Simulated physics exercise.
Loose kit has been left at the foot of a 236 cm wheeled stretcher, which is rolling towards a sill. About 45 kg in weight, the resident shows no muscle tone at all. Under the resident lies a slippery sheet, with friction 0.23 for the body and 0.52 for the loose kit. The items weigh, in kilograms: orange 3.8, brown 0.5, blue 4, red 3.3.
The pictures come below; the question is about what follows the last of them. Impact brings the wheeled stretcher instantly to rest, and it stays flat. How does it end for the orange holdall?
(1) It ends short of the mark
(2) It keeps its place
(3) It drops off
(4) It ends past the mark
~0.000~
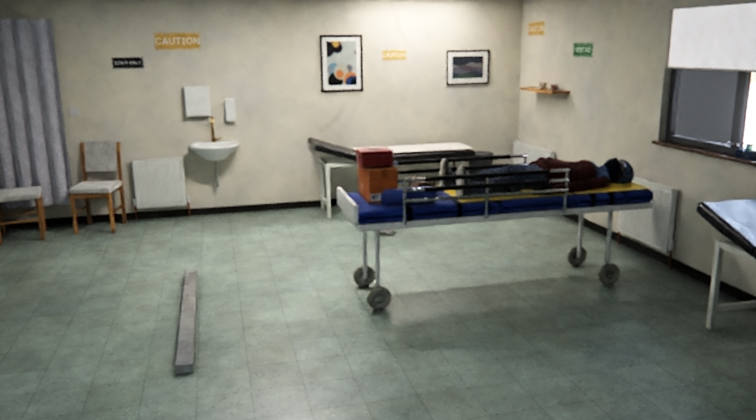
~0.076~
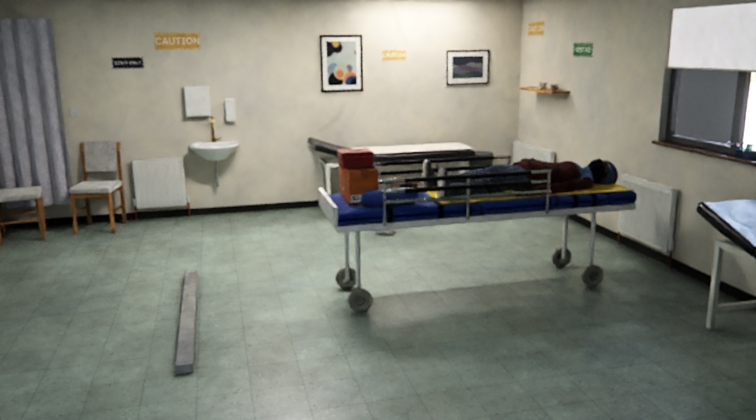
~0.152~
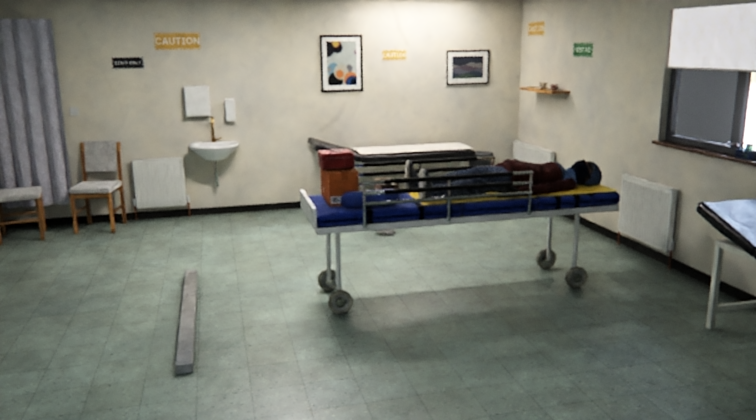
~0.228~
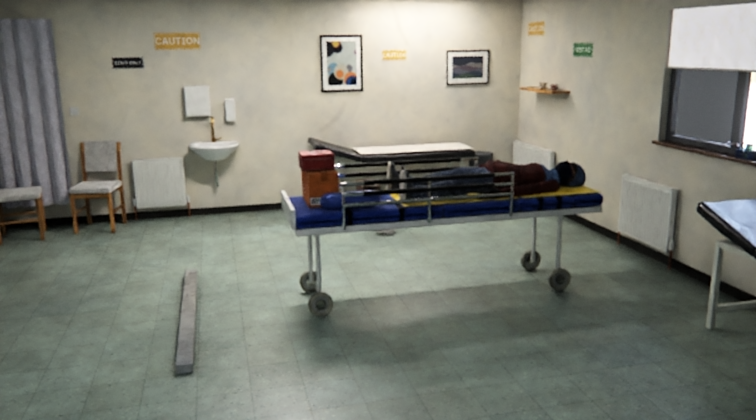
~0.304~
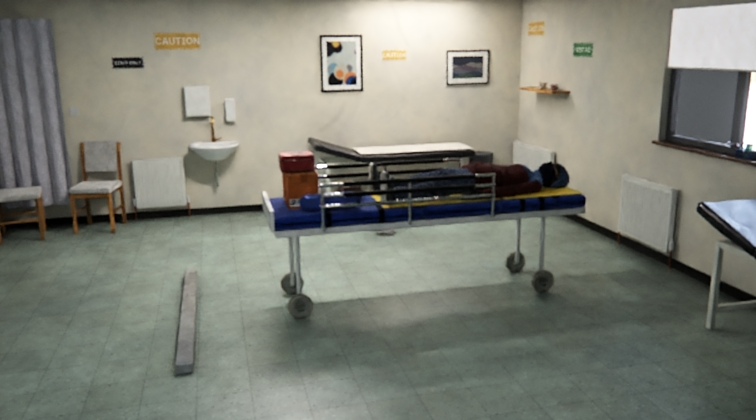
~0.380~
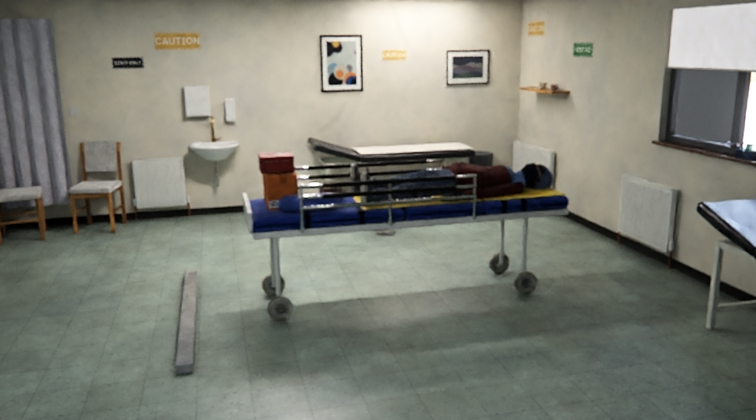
2.
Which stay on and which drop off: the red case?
Red case falls off.
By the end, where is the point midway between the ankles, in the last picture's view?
I'd say somewhere around (241, 198).
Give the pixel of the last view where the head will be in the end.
Somewhere near (425, 186) in the last picture.
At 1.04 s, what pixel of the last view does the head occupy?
The head should be near (425, 186).
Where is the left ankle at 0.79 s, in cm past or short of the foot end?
Position: About 65 cm short.
Contact comes at 0.64 s.
After 0.79 s the orange holdall is 12 cm short of the foot end, tilted 10°, near (189, 191) in the last picture's view.
After 1.04 s the orange holdall is 15 cm short of the foot end, tilted 0°, near (193, 193) in the last picture's view.
After 1.34 s the orange holdall is 15 cm short of the foot end, tilted 0°, near (192, 193) in the last picture's view.
Final state at 2.5 s, orange holdall stays on; brown glove box stays on; blue gas bottle stays on; red case drops off; left ankle stops short of the foot end.
